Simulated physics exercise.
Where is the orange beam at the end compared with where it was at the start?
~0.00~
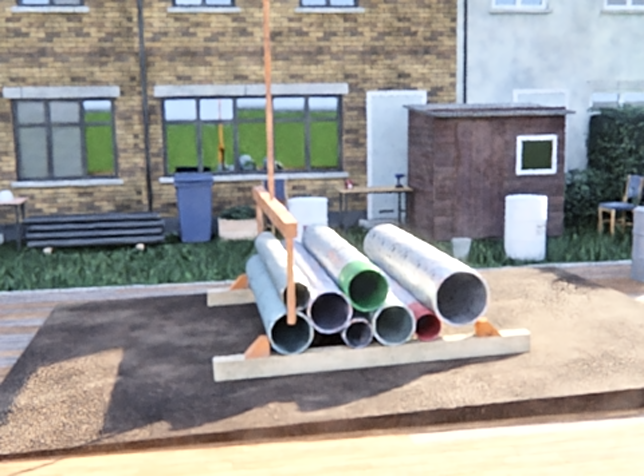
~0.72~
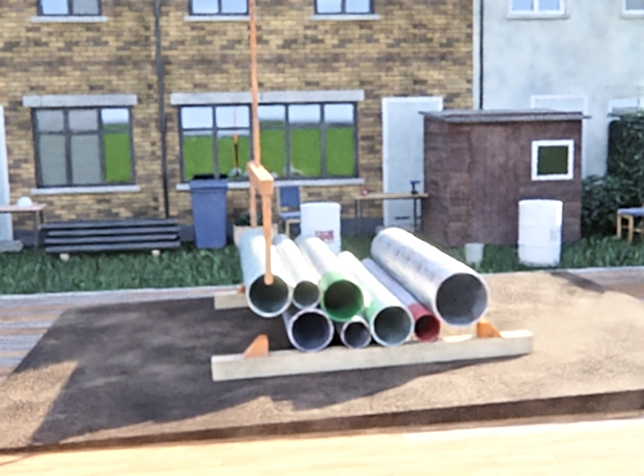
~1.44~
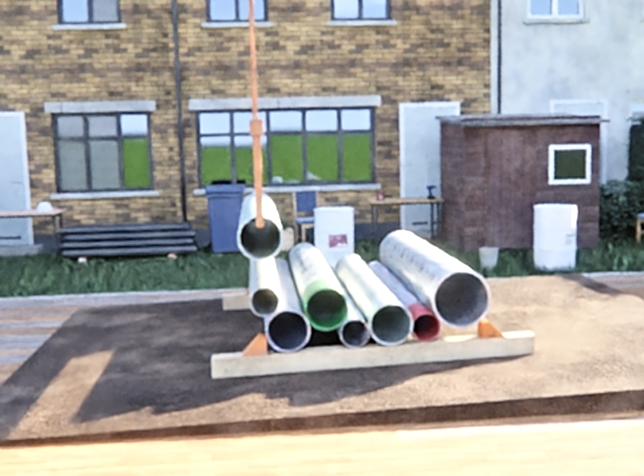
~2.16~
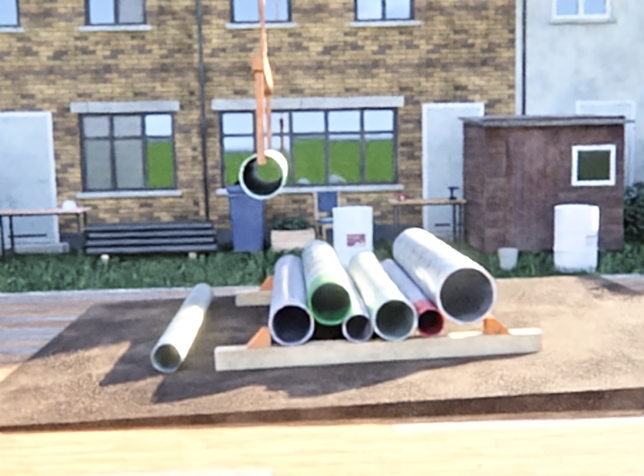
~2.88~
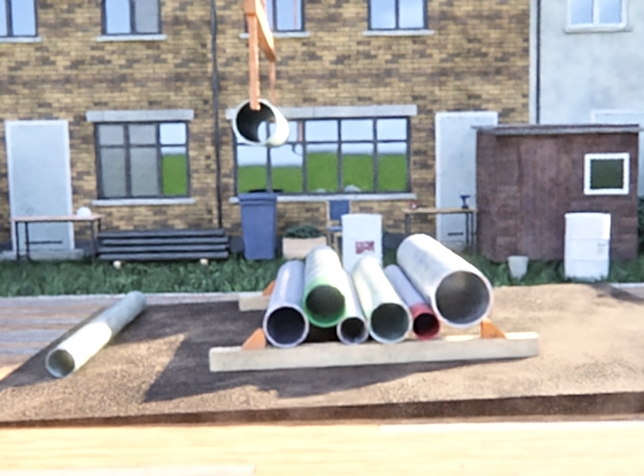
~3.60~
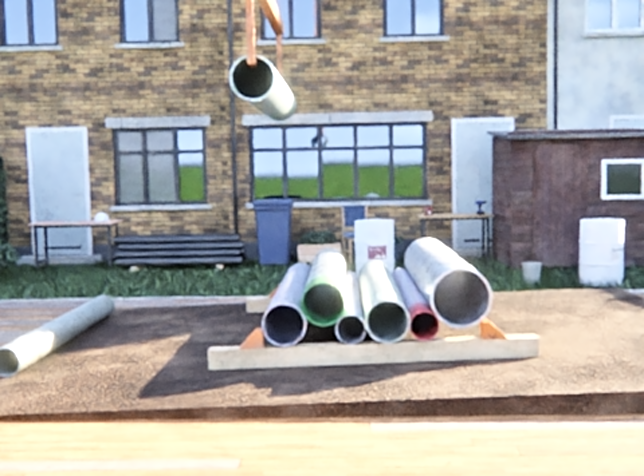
It is much higher at the end, up near the top of the view above the stack, whereas at the start it was low, right by the pipes.
